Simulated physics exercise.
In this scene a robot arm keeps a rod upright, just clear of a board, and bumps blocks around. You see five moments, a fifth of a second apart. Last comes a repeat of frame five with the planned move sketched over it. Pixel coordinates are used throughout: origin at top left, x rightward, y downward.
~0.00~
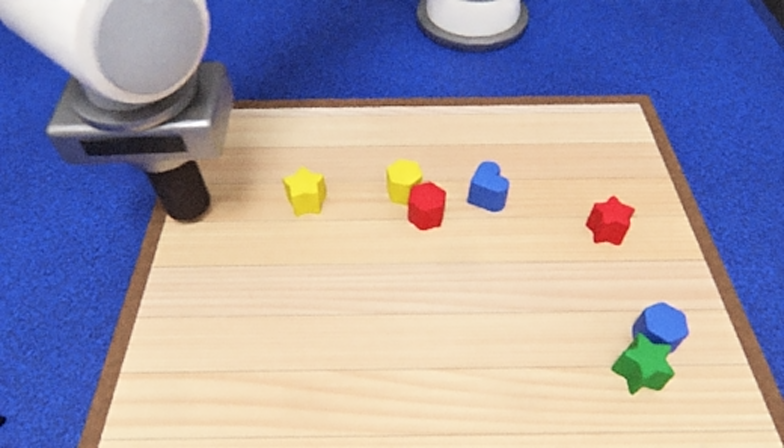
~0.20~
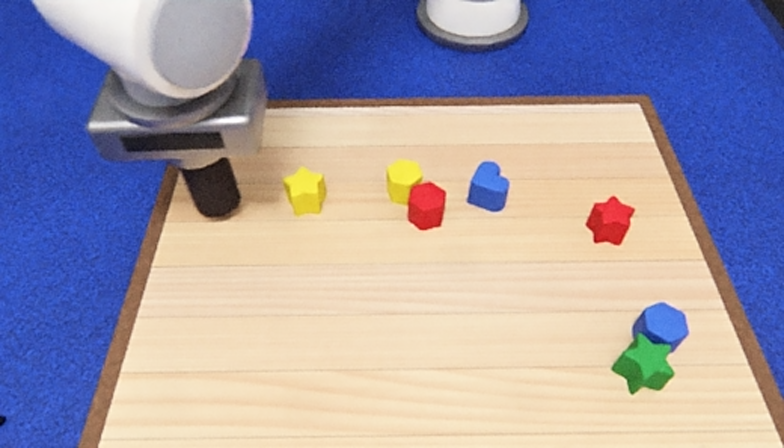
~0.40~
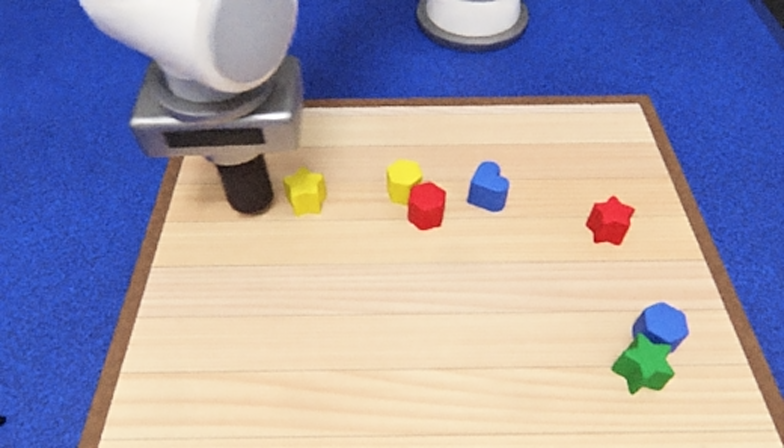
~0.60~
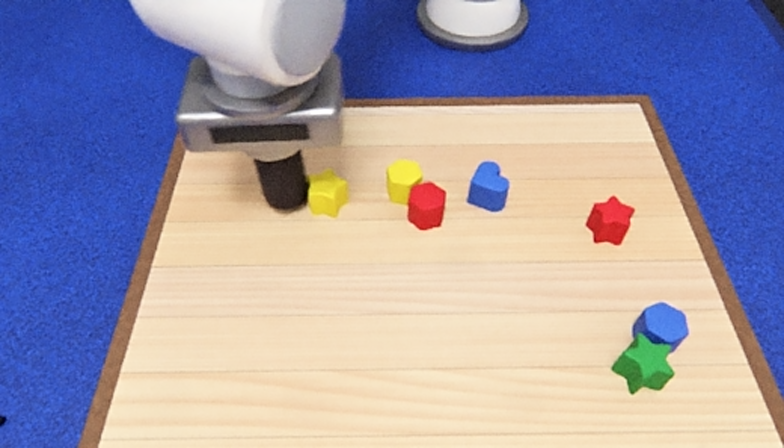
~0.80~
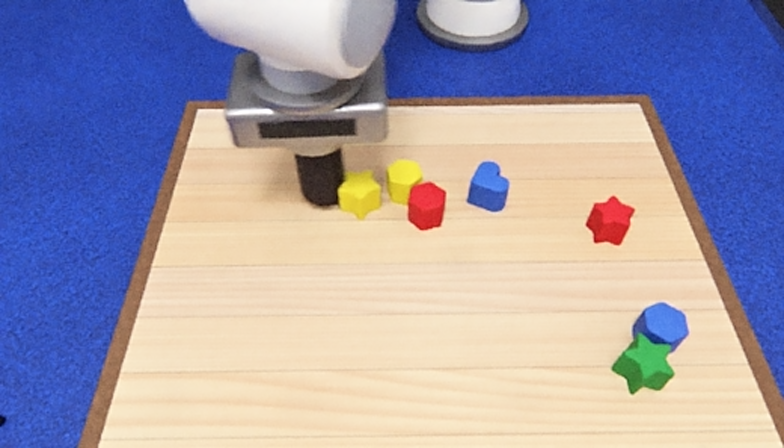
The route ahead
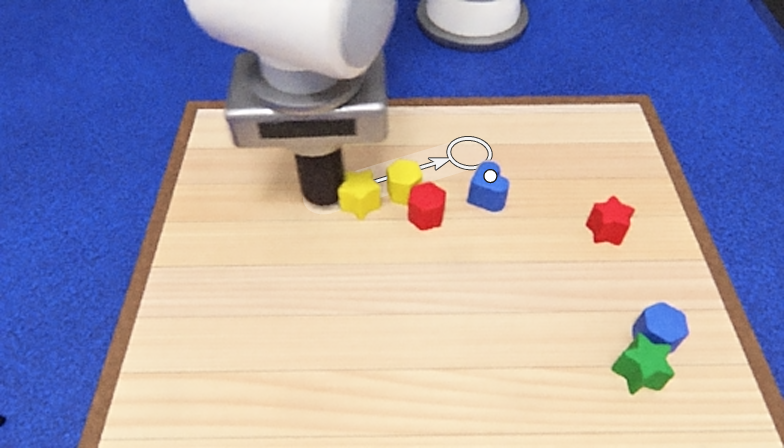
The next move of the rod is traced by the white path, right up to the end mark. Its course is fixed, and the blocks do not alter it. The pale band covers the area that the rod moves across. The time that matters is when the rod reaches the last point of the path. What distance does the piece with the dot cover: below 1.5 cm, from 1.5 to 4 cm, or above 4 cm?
Band: Under 1.5 cm.
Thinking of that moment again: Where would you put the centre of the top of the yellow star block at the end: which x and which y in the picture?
Located at (402, 182).
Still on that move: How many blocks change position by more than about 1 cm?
In total, two blocks get moved by over 1 cm.
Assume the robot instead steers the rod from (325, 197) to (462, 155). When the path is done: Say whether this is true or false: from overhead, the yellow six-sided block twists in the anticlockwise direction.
That is false.
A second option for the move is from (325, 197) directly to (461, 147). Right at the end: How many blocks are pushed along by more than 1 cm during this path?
Two will move.
Path on the board, straight from (325, 197) to (469, 153); the dot is on the blue heart.
The first path, step by step. One third of the way, rod at (375, 173); yellow star block at (398, 182), turned 40° clockwise; yellow six-sided block at (430, 168), turned 15° anticlockwise.
Two thirds of the way, rod at (424, 158); yellow star block at (402, 182), turned 65° clockwise; yellow six-sided block at (445, 169), turned 20° clockwise; red six-sided block at (431, 198).
At the end, rod at (471, 145); yellow star block at (402, 182), turned 65° clockwise; yellow six-sided block at (446, 169), turned 20° clockwise; red six-sided block at (431, 198); blue heart in place.
